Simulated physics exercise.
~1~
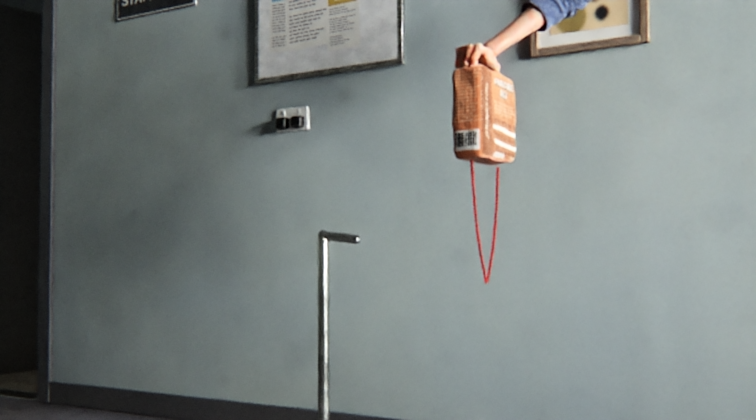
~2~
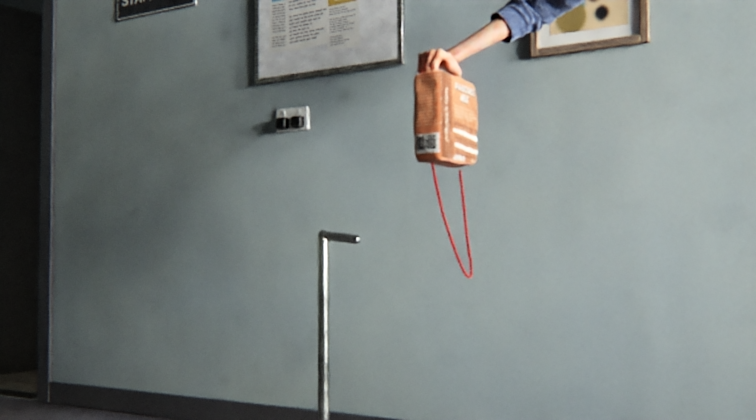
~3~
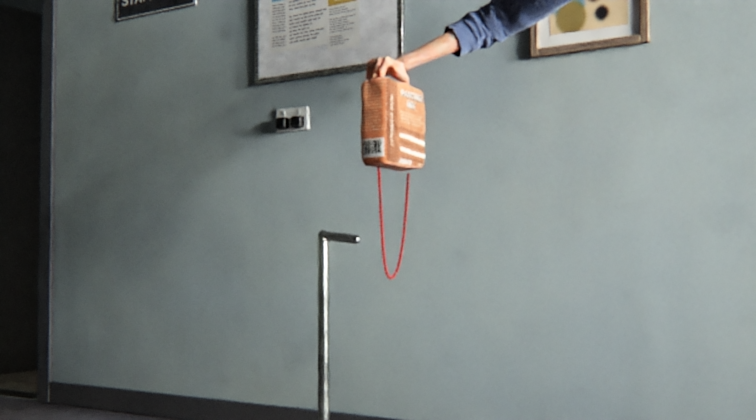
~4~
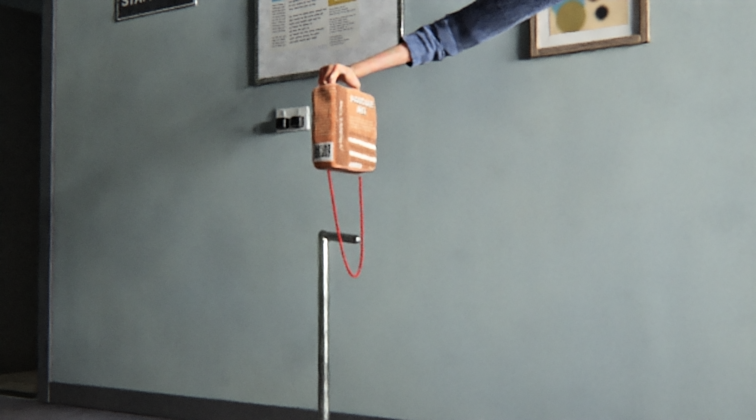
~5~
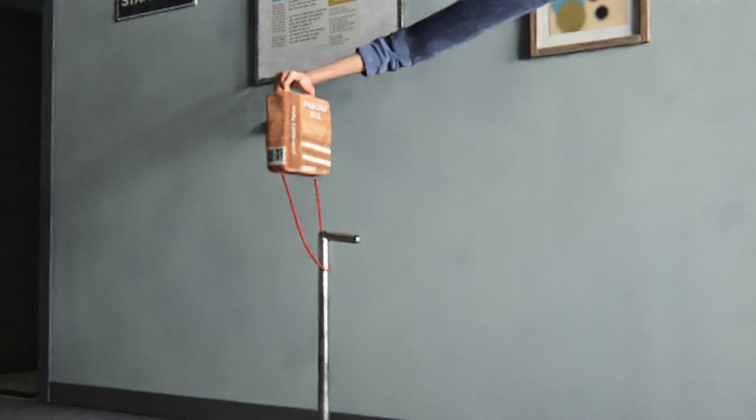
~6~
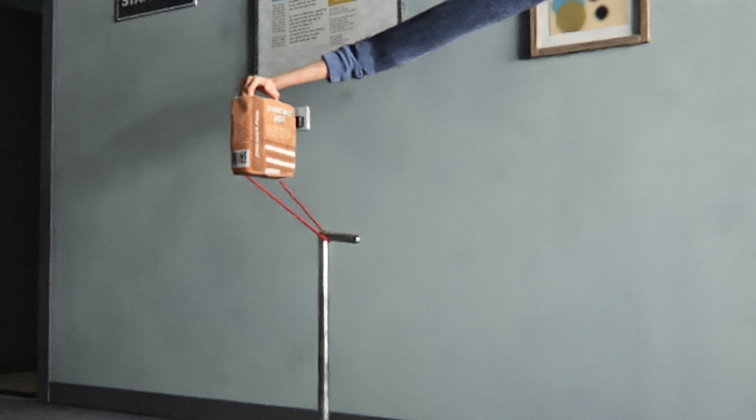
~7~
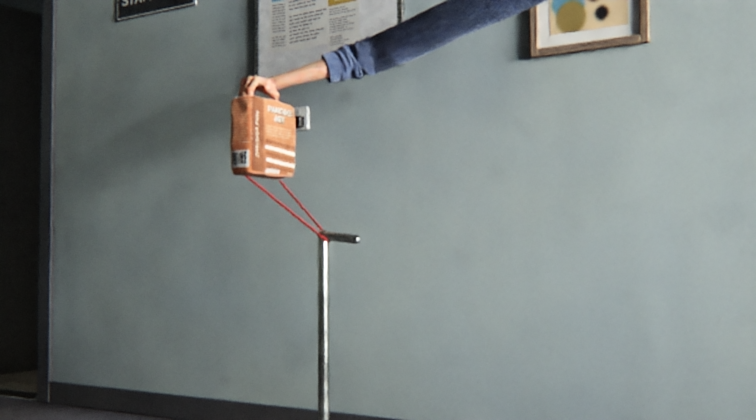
An orange bag carried left by a hand stops when its red loop catches the post.
